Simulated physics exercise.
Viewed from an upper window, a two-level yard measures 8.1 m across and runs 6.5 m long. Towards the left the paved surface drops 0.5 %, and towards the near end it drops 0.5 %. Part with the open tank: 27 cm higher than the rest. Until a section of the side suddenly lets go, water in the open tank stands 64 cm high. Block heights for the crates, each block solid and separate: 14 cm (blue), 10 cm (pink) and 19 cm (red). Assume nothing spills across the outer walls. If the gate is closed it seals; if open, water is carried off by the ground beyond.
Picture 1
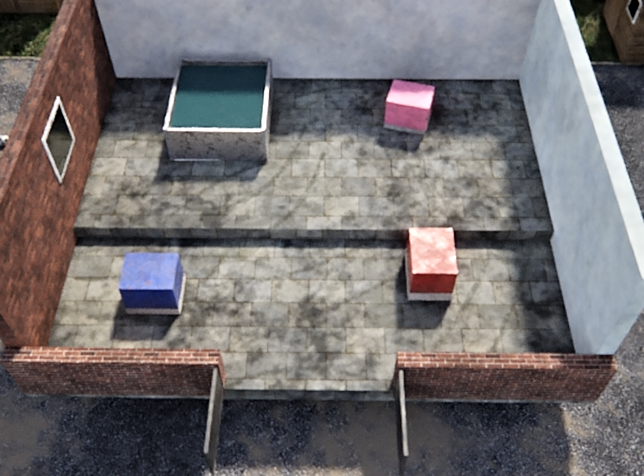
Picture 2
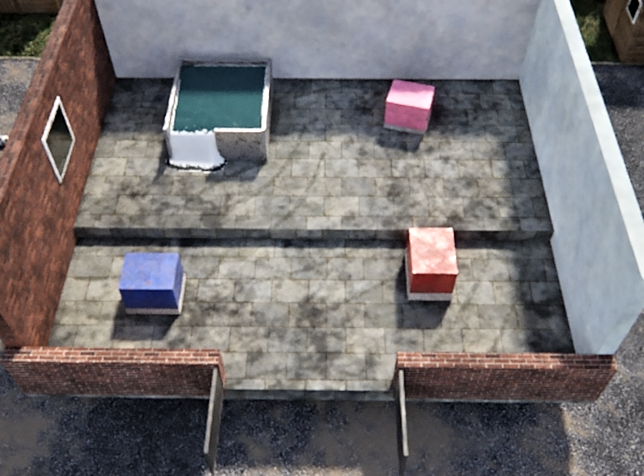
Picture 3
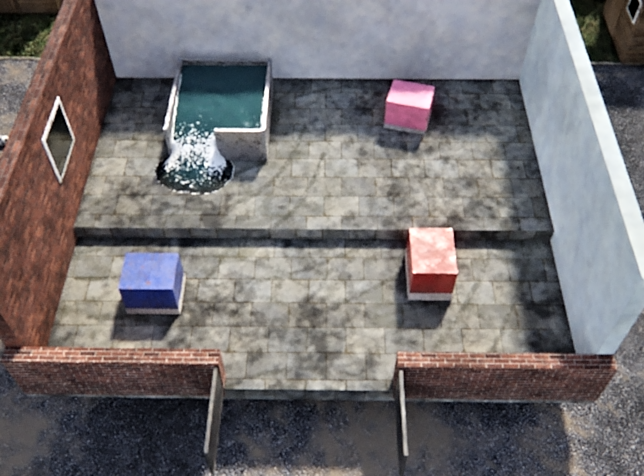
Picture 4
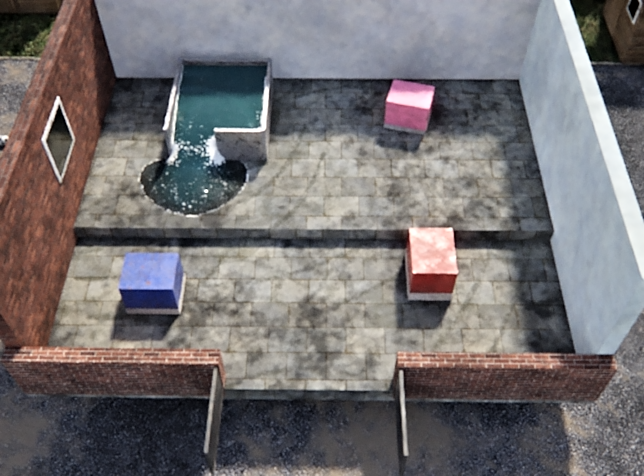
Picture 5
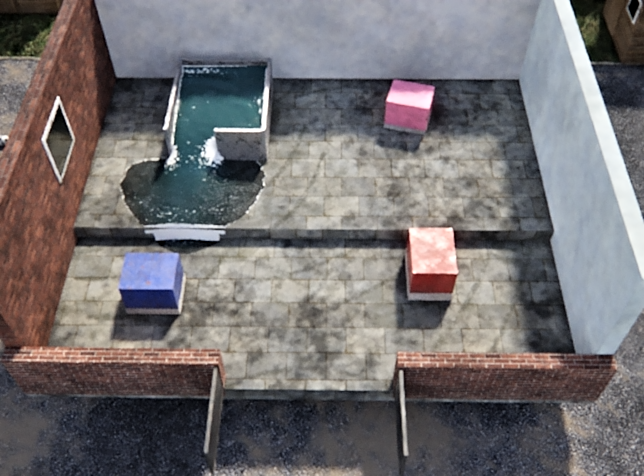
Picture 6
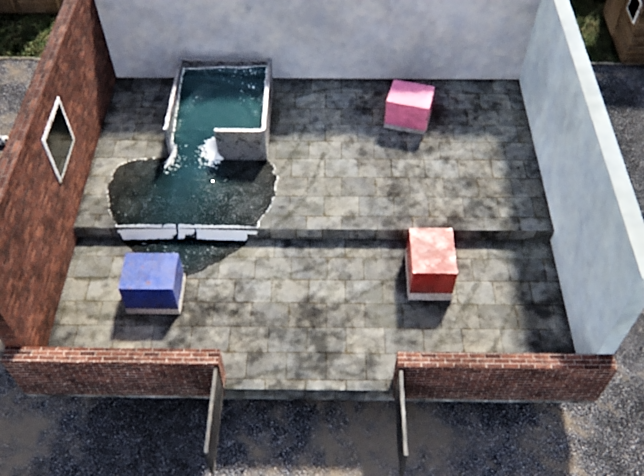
The clip shows a walled, two-level paved yard with four coloured crates and an open tank; water pours from the tank's near side, spreads across the upper paving, and runs over the step beside the blue crate.
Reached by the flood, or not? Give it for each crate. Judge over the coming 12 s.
My prediction: The blue crate gets damp; the pink crate stays clear; the red crate stays clear.
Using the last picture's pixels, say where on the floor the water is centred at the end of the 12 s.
The water is centred near (279, 270).
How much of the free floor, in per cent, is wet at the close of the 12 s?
I'd say around 50 % is wet.
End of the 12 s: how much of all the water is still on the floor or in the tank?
That would be close to 72 per cent.
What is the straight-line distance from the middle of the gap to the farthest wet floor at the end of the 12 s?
That works out near 7.4 m.
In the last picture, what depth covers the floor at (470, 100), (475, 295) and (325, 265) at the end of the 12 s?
Roughly 0, 4, 3 cm.
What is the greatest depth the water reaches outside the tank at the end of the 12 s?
Roughly 8 cm.
A moment later water covers 20 % of the floor and is deepest (32 cm) near (166, 274); blue plinth reached, pink plinth not reached, red plinth not reached.
Soon after water covers 30 % of the floor and is deepest (36 cm) near (41, 372); blue plinth reached, pink plinth not reached, red plinth not reached.
Next water covers 35 % of the floor and is deepest (24 cm) near (41, 372); blue plinth reached, pink plinth not reached, red plinth not reached.
Later on water covers 45 % of the floor and is deepest (12 cm) near (41, 372); blue plinth reached, pink plinth not reached, red plinth reached.
At the end water covers 50 % of the floor and is deepest (8 cm) near (41, 372); highest at the blue plinth 28 cm, highest at the pink plinth 0 cm, highest at the red plinth 12 cm.
